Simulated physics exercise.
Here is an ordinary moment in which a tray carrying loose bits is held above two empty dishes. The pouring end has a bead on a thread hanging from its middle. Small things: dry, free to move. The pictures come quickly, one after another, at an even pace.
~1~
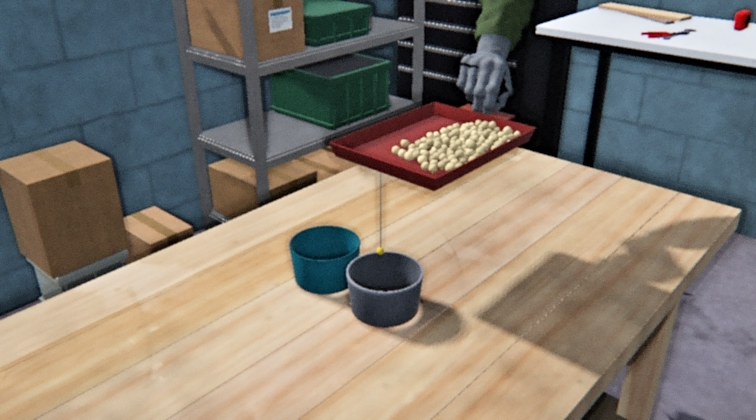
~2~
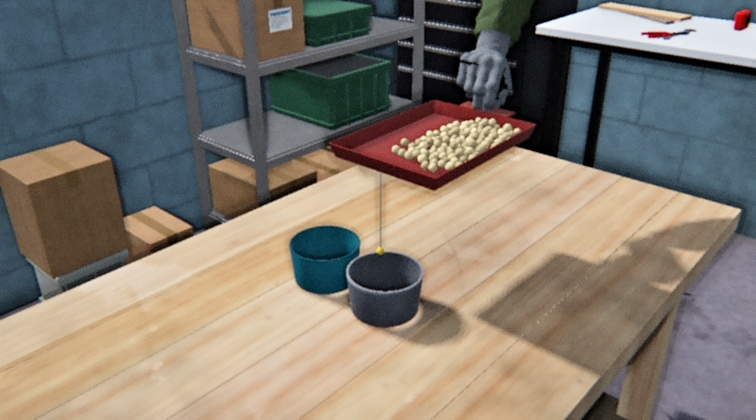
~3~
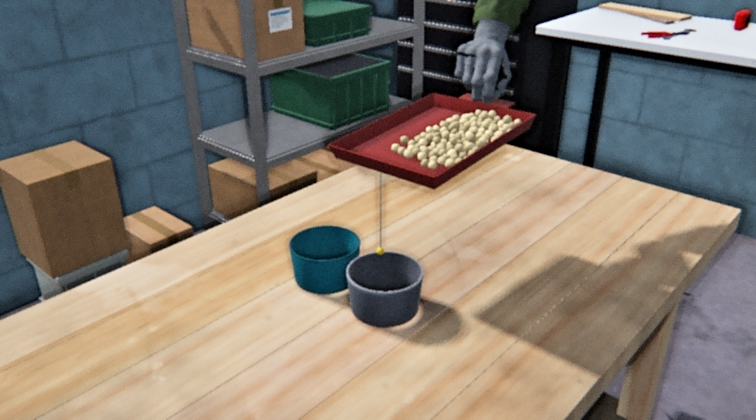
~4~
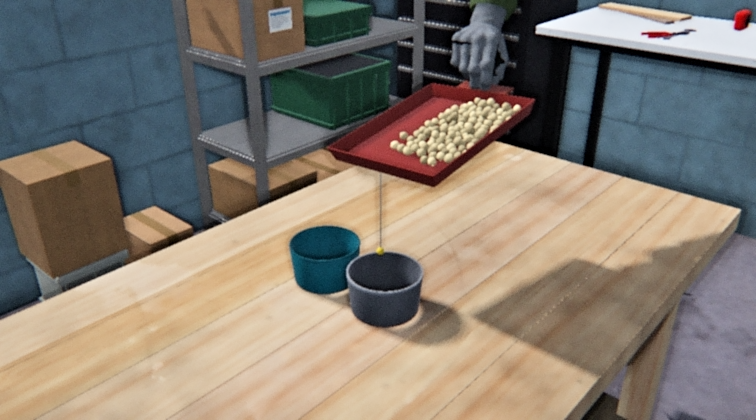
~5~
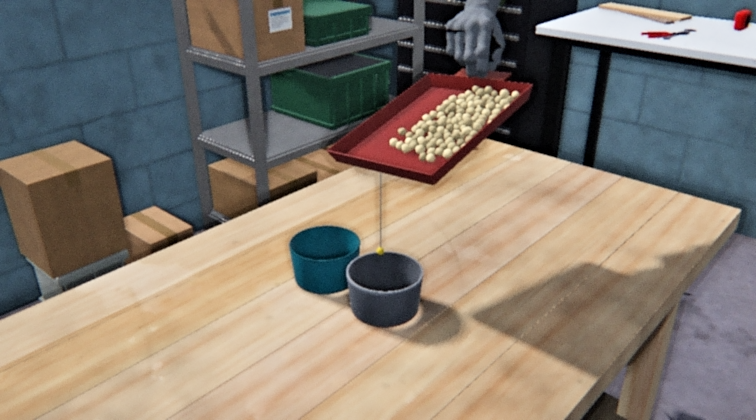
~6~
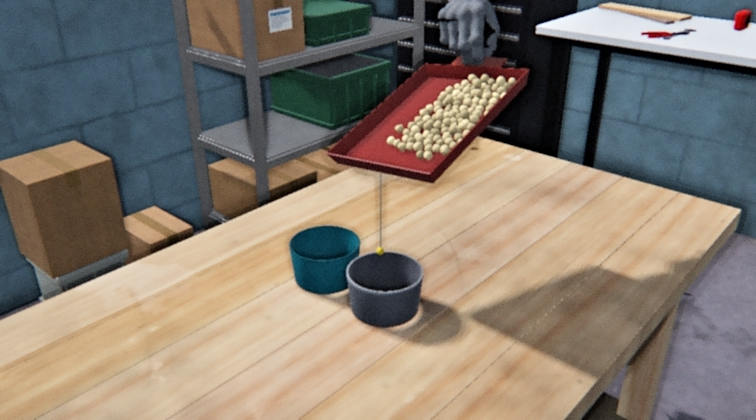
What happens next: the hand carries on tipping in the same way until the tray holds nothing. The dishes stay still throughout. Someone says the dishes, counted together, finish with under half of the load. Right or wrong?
Wrong, they hold over half.
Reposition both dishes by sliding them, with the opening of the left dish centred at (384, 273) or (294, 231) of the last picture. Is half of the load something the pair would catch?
So that's a lesser portion the first time round, a greater portion the second.
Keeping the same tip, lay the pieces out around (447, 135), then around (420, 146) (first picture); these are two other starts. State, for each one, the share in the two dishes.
It would be about 70 per cent for the first and about 60 per cent for the second.
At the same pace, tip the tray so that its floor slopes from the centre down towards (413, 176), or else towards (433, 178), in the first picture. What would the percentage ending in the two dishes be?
About 40 and 30 per cent.
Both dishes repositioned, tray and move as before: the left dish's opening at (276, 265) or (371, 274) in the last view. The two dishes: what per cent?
Around 20 and around 20 per cent, in that order.
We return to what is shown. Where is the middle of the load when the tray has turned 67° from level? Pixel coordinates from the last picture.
(361, 149).
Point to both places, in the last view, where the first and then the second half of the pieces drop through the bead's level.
At (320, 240) for the first part, then at (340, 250) for the others.
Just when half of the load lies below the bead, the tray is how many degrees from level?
The angle is around 115°.
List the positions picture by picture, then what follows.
Corners of the pouring end near (335, 142) and (435, 176), level; middle of the load near (462, 145), macadamia nuts; left dish near (300, 271); right dish near (360, 303); bead on its thread near (381, 251), in the first picture.
Corners of the pouring end near (335, 143) and (435, 175), level; middle of the load near (462, 143), in the second picture.
Corners of the pouring end near (334, 144) and (434, 174), tipped barely, lowest at the left corner; middle of the load near (462, 138), in the third picture.
Corners of the pouring end near (333, 146) and (432, 173), tipped a little, lowest at the left corner; middle of the load near (461, 130), in the fourth picture.
Corners of the pouring end near (333, 149) and (431, 171), tipped clearly, lowest at the left corner; middle of the load near (459, 121), in the fifth picture.
Corners of the pouring end near (332, 151) and (429, 170), tipped clearly, lowest at the left corner; middle of the load near (456, 114), only a few on the move; left dish near (300, 271); right dish near (360, 303), in the sixth picture.
Shortly afterwards, tray tipped steeply; all but a few on the tray; only a few in the left dish; a little in the air.
Next, tray tipped past a quarter turn; near half on the tray; only a few in the right dish; near a quarter in the left dish; a little outside both; a little in the air.
Some moments later, tray tipped past a quarter turn; a little in the right dish; near two thirds in the left dish; near a quarter outside both.
In the end, tray tipped past a quarter turn; a little in the right dish; near two thirds in the left dish; near a quarter outside both.
